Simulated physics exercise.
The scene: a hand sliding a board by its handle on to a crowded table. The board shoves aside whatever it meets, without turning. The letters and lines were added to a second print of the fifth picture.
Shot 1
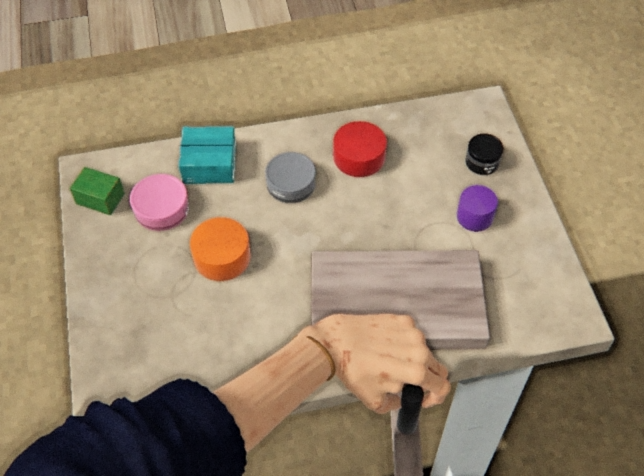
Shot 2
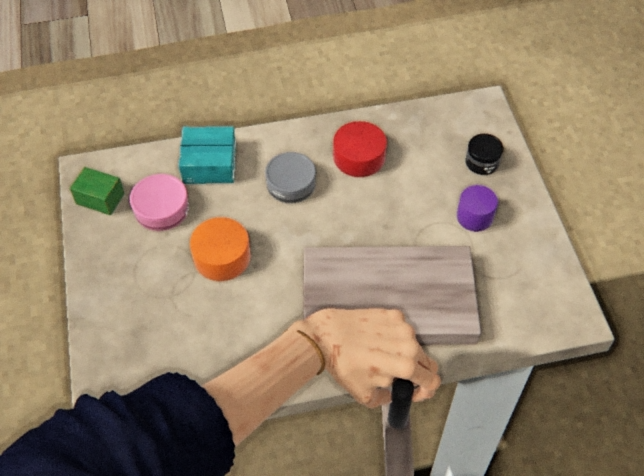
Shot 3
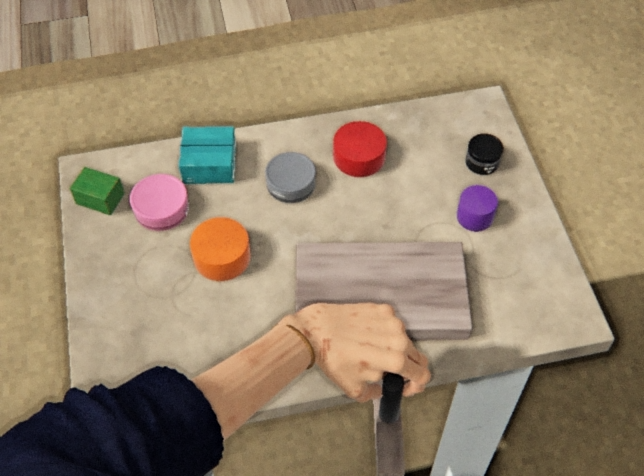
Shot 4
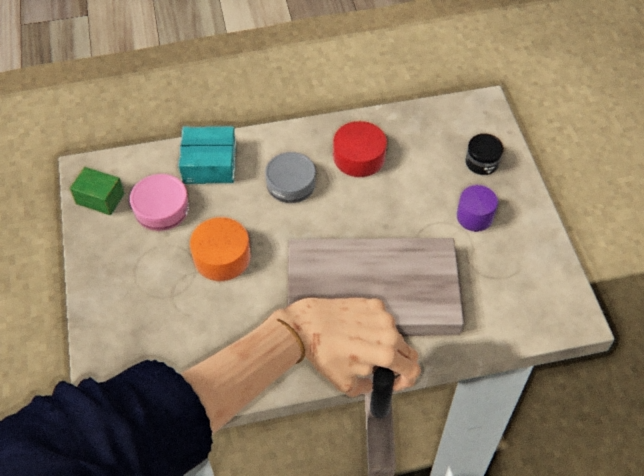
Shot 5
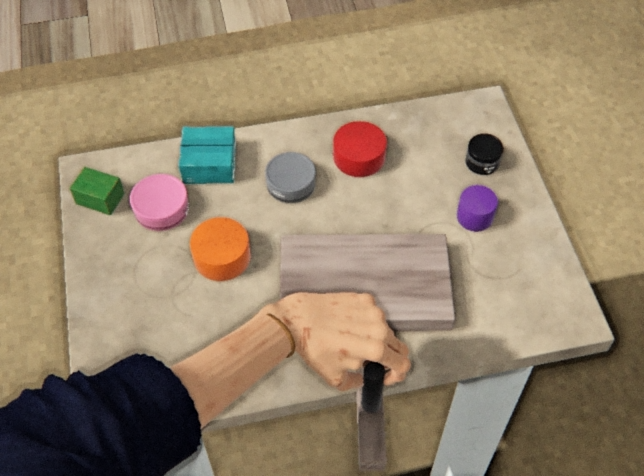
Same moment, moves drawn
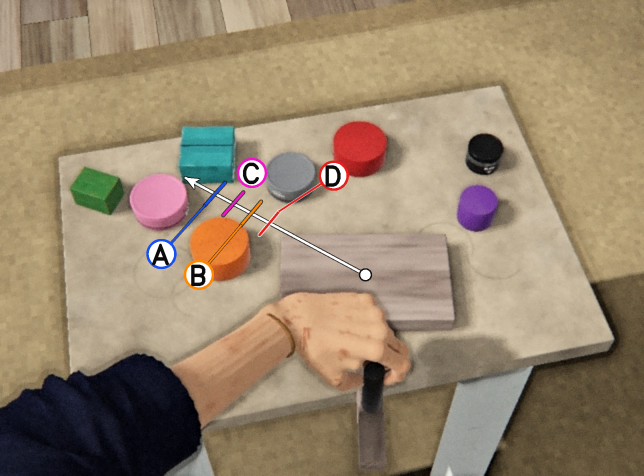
A hand gripping a handle slides a wooden board slowly left and slightly away across a table crowded with colourful pots and boxes.
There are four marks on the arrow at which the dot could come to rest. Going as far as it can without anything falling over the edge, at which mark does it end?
Stop at A.
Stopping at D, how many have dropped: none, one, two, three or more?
By then, none.
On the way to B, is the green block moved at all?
No.
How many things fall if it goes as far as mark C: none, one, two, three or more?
The count is none.
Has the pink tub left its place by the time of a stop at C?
Yes.
On the marked copy, A at (215, 194); B at (251, 214); C at (233, 204); D at (269, 223); the arrow from (365, 275) to (186, 178); the white dot at (365, 275).
With A. Early on, board (308, 252); orange pot (198, 246); green block (98, 191).
Further on, board (255, 222); grey tub (285, 165); orange pot (143, 244).
At the end, board (217, 201); green block (62, 193); turquoise box (204, 143); nothing has fallen.
As for the rest, B is safe but short; C is safe but short; D is safe but short.
